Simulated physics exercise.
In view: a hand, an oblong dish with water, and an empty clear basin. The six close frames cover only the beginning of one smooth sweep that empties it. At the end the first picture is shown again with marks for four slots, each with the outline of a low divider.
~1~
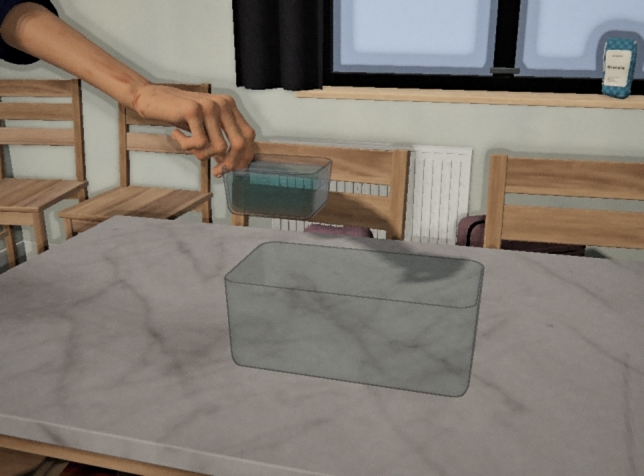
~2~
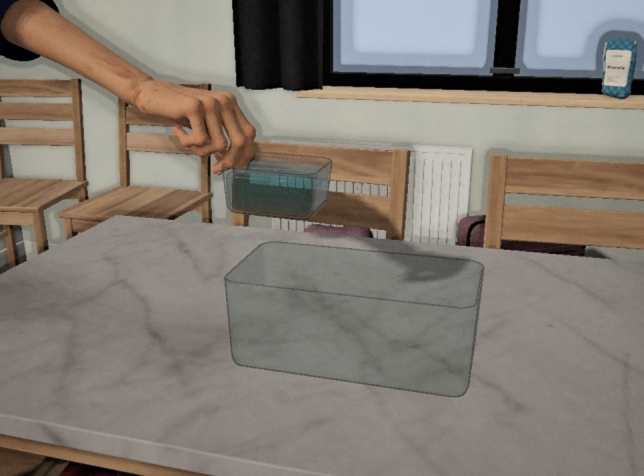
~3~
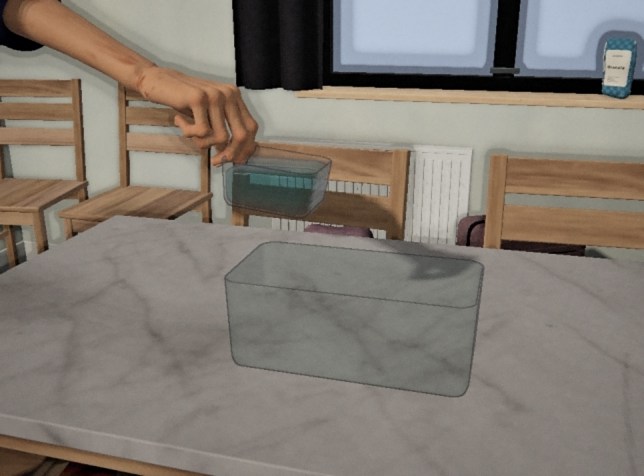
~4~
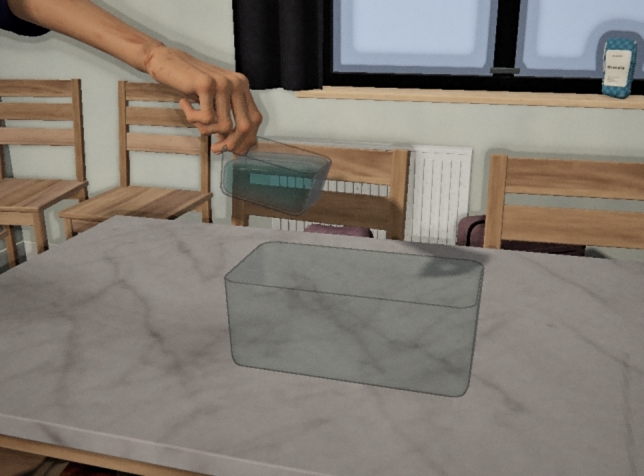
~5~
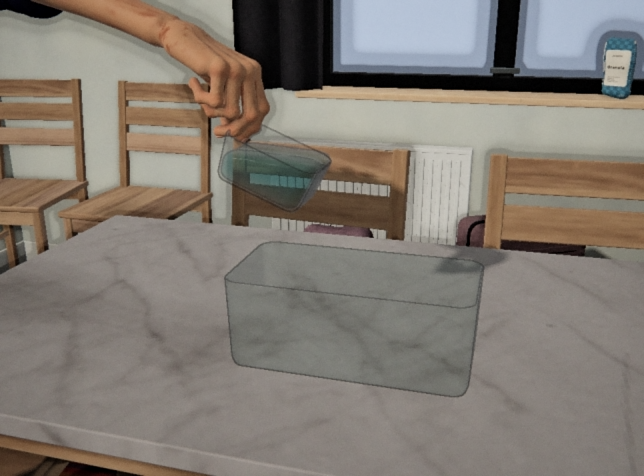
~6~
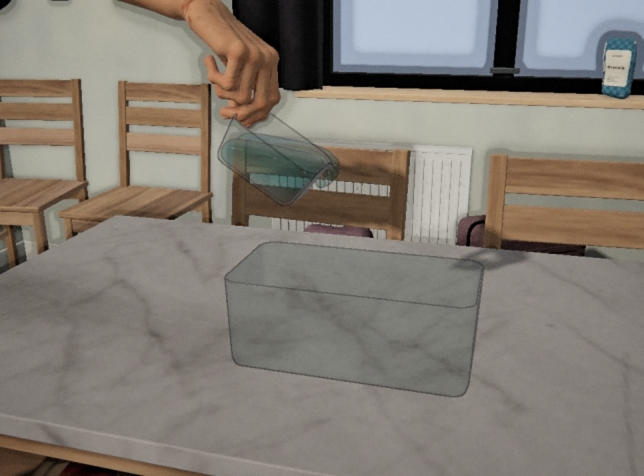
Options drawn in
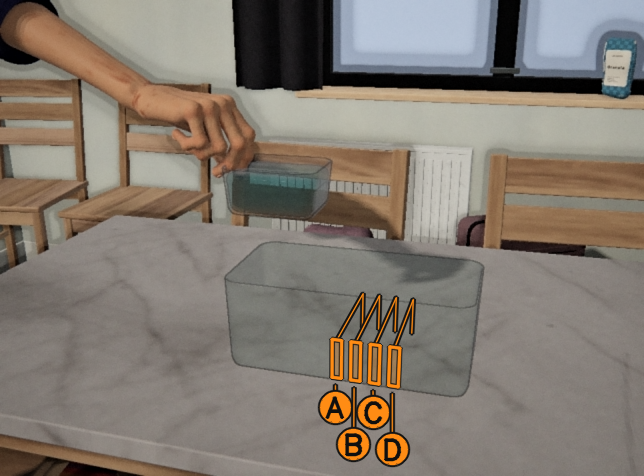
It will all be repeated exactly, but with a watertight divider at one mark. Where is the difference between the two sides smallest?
Position D.
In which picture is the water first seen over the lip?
Picture 5.
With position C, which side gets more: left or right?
The right one.
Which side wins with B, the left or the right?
The right one.
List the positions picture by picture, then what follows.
The first frame shows upright, lip at (323, 166); basin from (233, 360) to (468, 395); nothing has left yet.
The second frame shows upright, lip at (323, 166); nothing has left yet.
The third frame shows tipped about 6°, lip at (323, 166); nothing has left yet.
The fourth frame shows tipped about 13°, lip at (323, 166); nothing has left yet.
The fifth frame shows tipped about 22°, lip at (323, 166); water is over the lip, down to (323, 166).
The sixth frame shows tipped about 33°, lip at (323, 166); water is over the lip, down to (330, 181).
In orange, A at (335, 385); B at (354, 387); C at (373, 390); D at (392, 393).
With A, about 5 % ends left of the wall and 93 % right of it.
With B, about 8 % ends left of the wall and 91 % right of it.
With C, about 22 % ends left of the wall and 76 % right of it.
With D, about 46 % ends left of the wall and 52 % right of it.
